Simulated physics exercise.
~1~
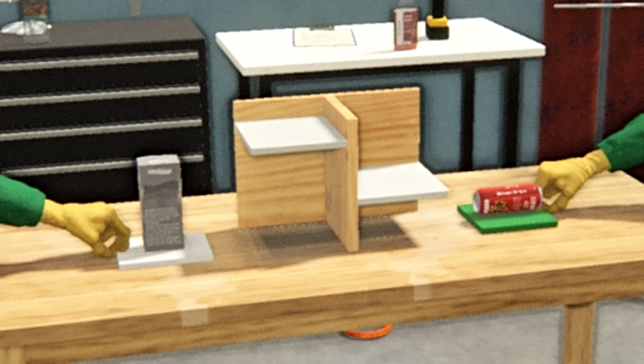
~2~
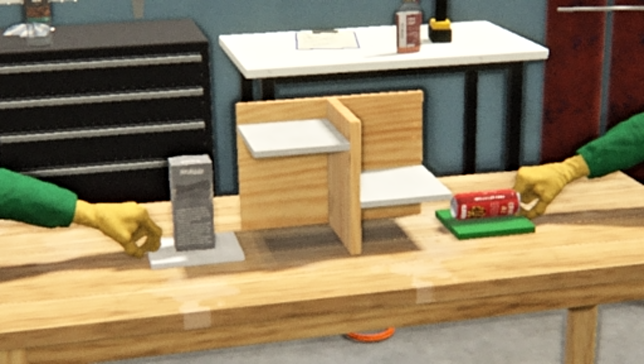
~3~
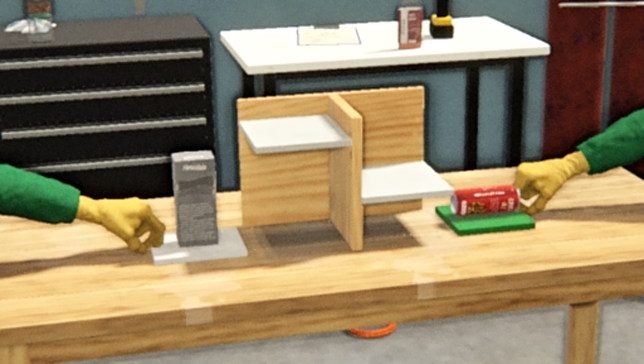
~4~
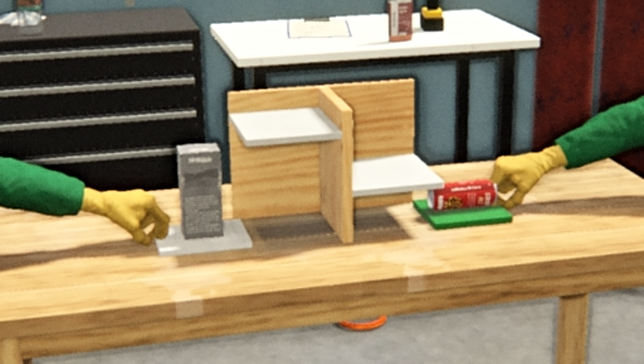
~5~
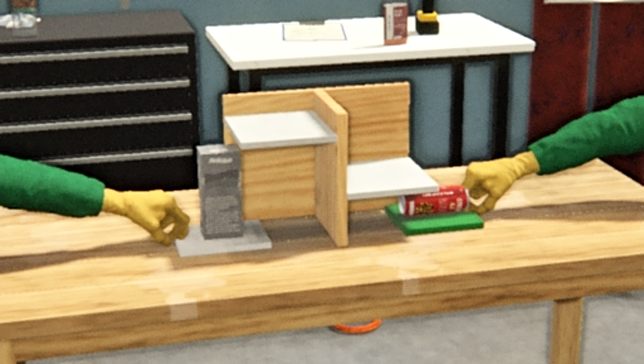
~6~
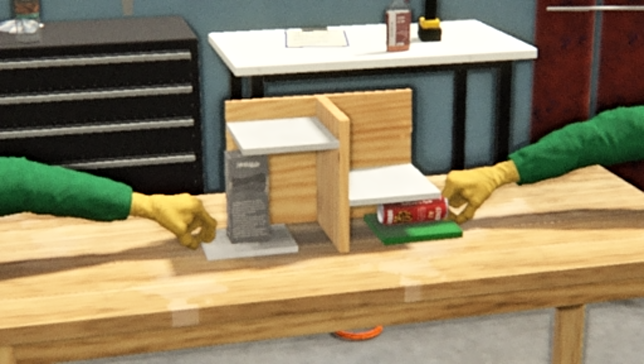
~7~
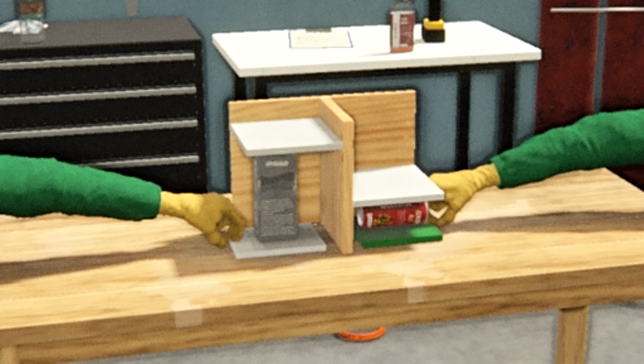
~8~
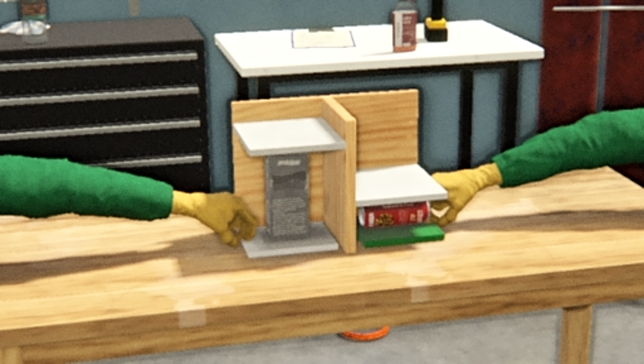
Two gloved hands in green sleeves reach in from either side of a wooden workbench, seen from the front in a workshop with a dark drawer cabinet and a white table behind. The left hand is at a pale tray holding an upright grey carton, the right at a green tray with a red can on its side. Between them stands a wooden stand with two white shelves. The trays slide inward, pausing briefly, then continuing. The can passes under the lower right shelf as the carton moves beneath the higher left one. Both end inside, carton upright and can lying down.
